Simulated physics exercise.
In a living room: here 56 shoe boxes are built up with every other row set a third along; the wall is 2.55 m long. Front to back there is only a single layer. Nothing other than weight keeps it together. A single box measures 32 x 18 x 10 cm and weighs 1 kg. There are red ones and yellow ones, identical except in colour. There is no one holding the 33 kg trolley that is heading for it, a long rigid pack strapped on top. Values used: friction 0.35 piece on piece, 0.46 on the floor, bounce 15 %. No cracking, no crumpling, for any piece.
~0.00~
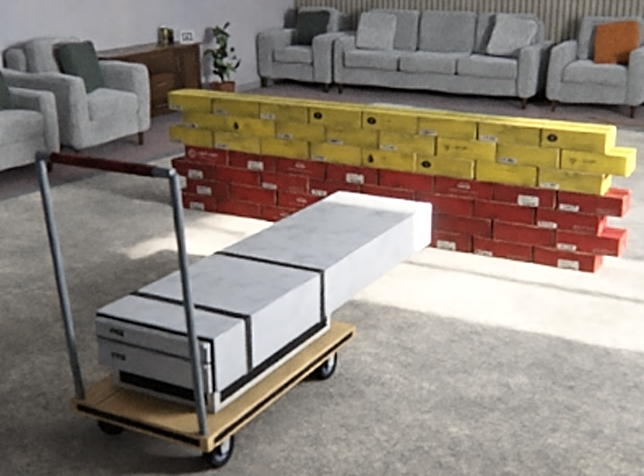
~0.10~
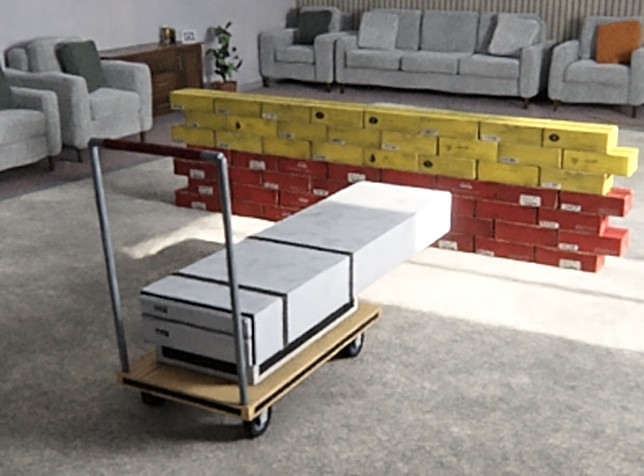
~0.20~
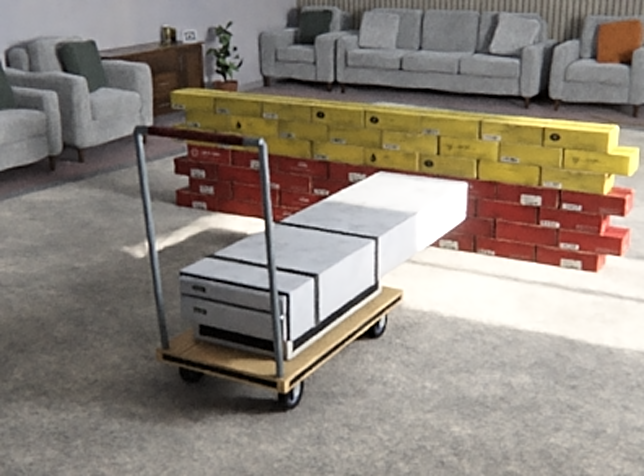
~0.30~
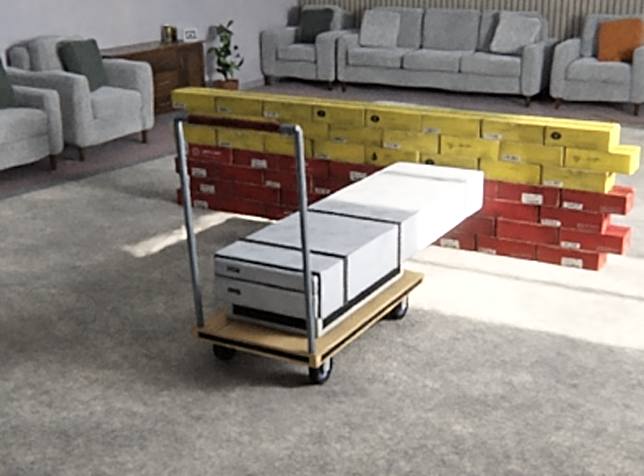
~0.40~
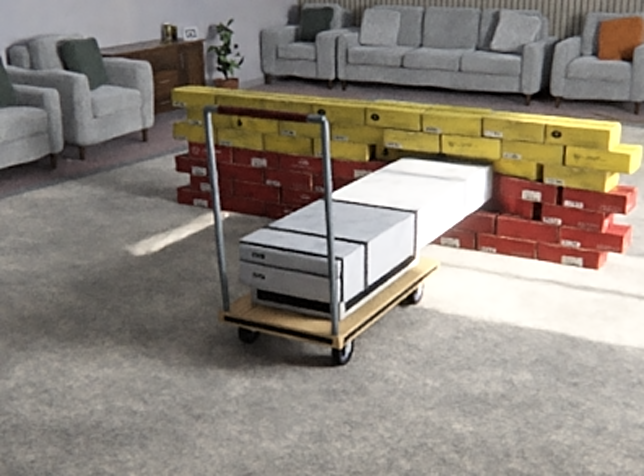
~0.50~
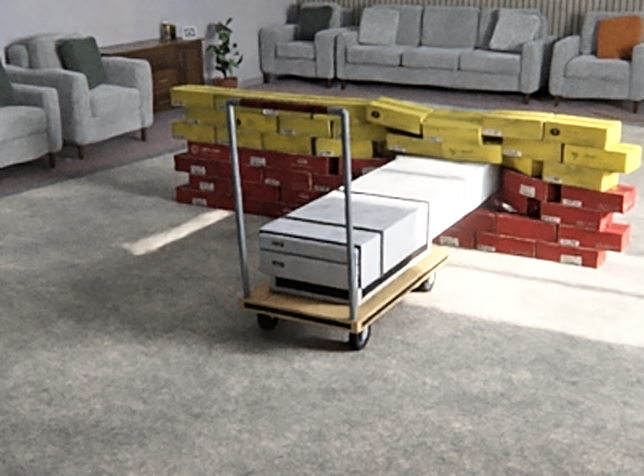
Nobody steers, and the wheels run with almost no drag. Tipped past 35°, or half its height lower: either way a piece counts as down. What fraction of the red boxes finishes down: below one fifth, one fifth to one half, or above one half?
One fifth to one half.
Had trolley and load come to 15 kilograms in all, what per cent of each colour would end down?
In that case red comes to 20 and yellow to 70 percent.
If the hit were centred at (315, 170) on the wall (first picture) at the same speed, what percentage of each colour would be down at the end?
Then red ends 10 per cent down and yellow 20 per cent.
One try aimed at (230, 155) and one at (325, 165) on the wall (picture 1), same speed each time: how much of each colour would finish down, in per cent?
For red it's 20 then 30 per cent, for yellow 50 then 70 per cent.
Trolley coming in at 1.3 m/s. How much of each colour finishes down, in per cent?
The red would finish 20 in a hundred down, the yellow 70 in a hundred.
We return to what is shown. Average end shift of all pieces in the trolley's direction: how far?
Mean shift close to 35 cm.
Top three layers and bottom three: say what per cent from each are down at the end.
Of the top ones 70 percent, of the bottom ones 20 percent.
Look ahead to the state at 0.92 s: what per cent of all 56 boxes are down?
20 per cent at that moment.
After 0.92 s, load 87 cm past the wall's line, still rolling; 5 of the 32 red boxes down (12 of 56 in all colours); top red box 27° from how it stood.
After 1.38 s, load 1.25 m past the wall's line, still rolling; 7 of the 32 red boxes down (24 of 56 in all colours); top red box 67° from how it stood, 26 cm lower.
In the end (2.7 s), load 1.51 m past the wall's line, stopped; 9 of the 32 red boxes down (26 of 56 in all colours); top red box on its side; top yellow box unmoved. That is 28 per cent. From the last view, middles, top red box near (583, 223), top yellow box near (246, 101).
